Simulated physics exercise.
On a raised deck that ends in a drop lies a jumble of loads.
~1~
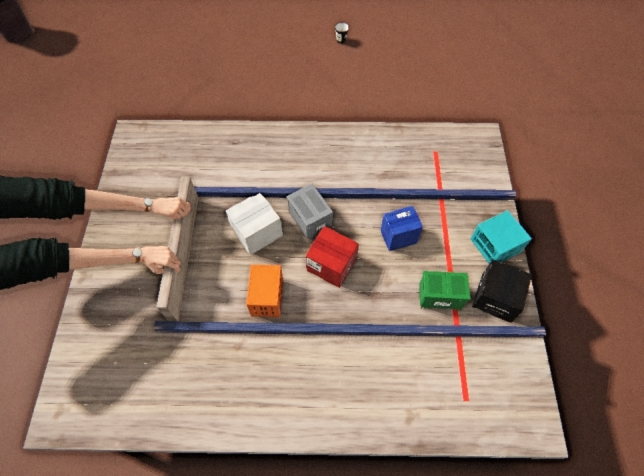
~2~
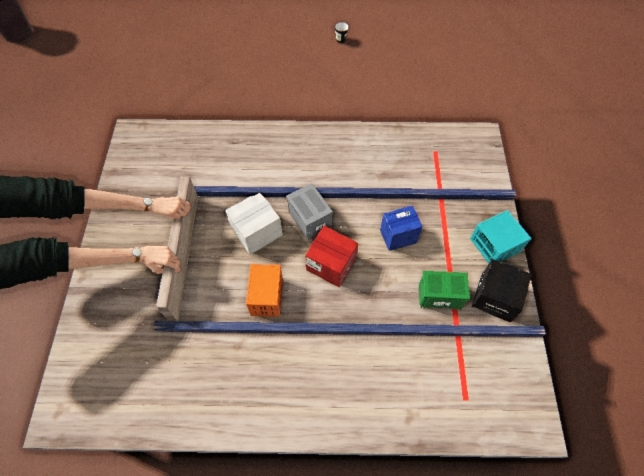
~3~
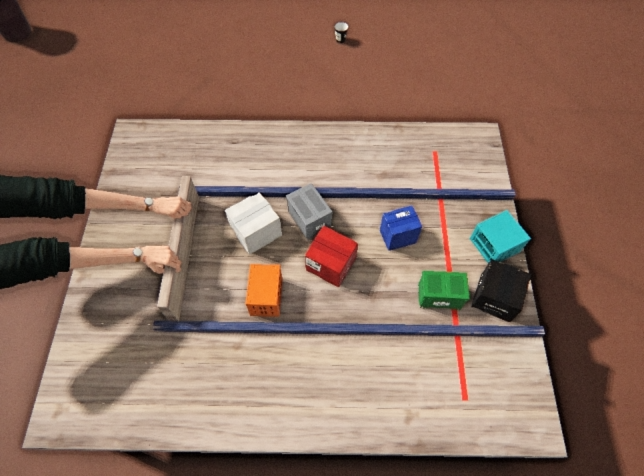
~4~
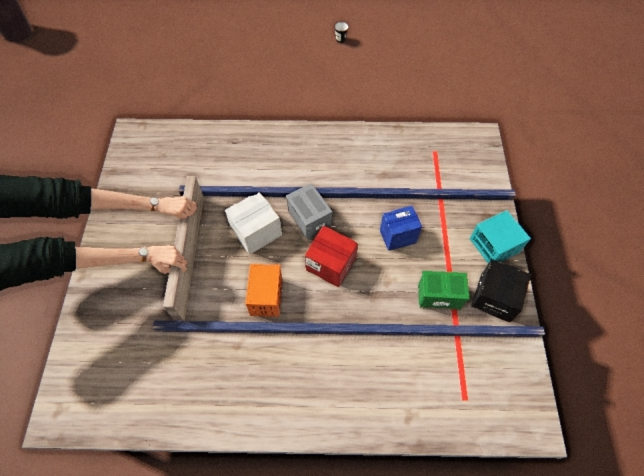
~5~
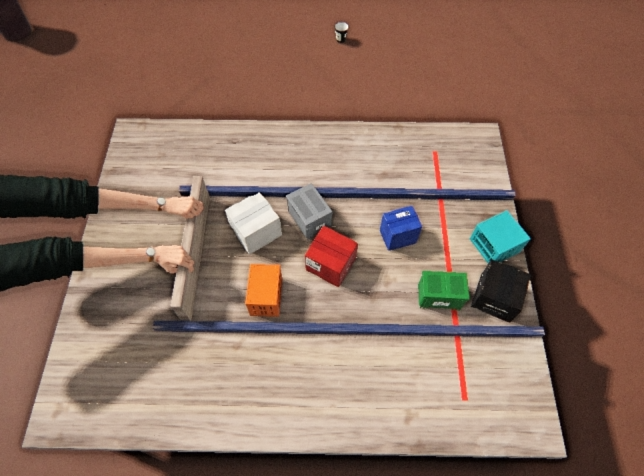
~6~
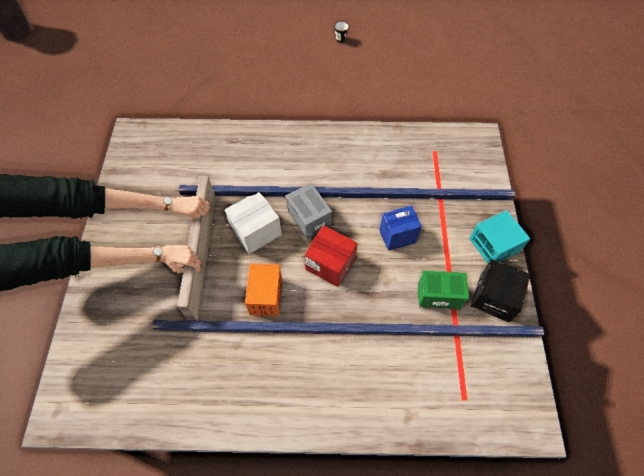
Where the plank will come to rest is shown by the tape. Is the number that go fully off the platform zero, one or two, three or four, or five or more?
The edge claims under three, at least one.
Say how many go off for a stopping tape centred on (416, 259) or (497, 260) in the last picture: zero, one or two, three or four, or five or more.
One after another: Zero; at least five.
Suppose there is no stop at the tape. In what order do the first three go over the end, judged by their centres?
Turquoise crate, black parcel, blue parcel.
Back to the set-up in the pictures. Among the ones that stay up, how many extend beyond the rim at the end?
Overhang count: 1.
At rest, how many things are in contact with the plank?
Counting them up gives 2.
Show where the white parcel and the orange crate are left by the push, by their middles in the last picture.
The white parcel at (475, 231), the orange crate at (471, 295).
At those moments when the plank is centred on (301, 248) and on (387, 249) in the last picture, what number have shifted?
I get 4 at the one place and 6 at the other.
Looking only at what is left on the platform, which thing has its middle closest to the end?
Answer: The blue parcel.
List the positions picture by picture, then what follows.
The first frame shows turquoise crate (500, 239); black parcel (502, 291); green tote (443, 291); plank (180, 247); tape (449, 259).
The second frame shows black parcel (501, 291); white parcel (255, 223).
The third frame shows green tote (442, 291); plank (181, 246).
The fourth frame shows turquoise crate (499, 239); orange crate (265, 291).
The fifth frame shows black parcel (501, 291); red parcel (331, 257).
The sixth frame shows turquoise crate (499, 239); black parcel (500, 291); green tote (442, 291); plank (199, 246); tape (448, 259).
Early on, none off yet; turquoise crate at rest near (499, 239); black parcel at rest near (500, 291); green tote at rest near (442, 291).
A while later, none off yet; turquoise crate at rest near (499, 239); black parcel at rest near (500, 291); green tote moving near (444, 293).
Finally, the number that fall off is one or two; lost, black parcel and turquoise crate.
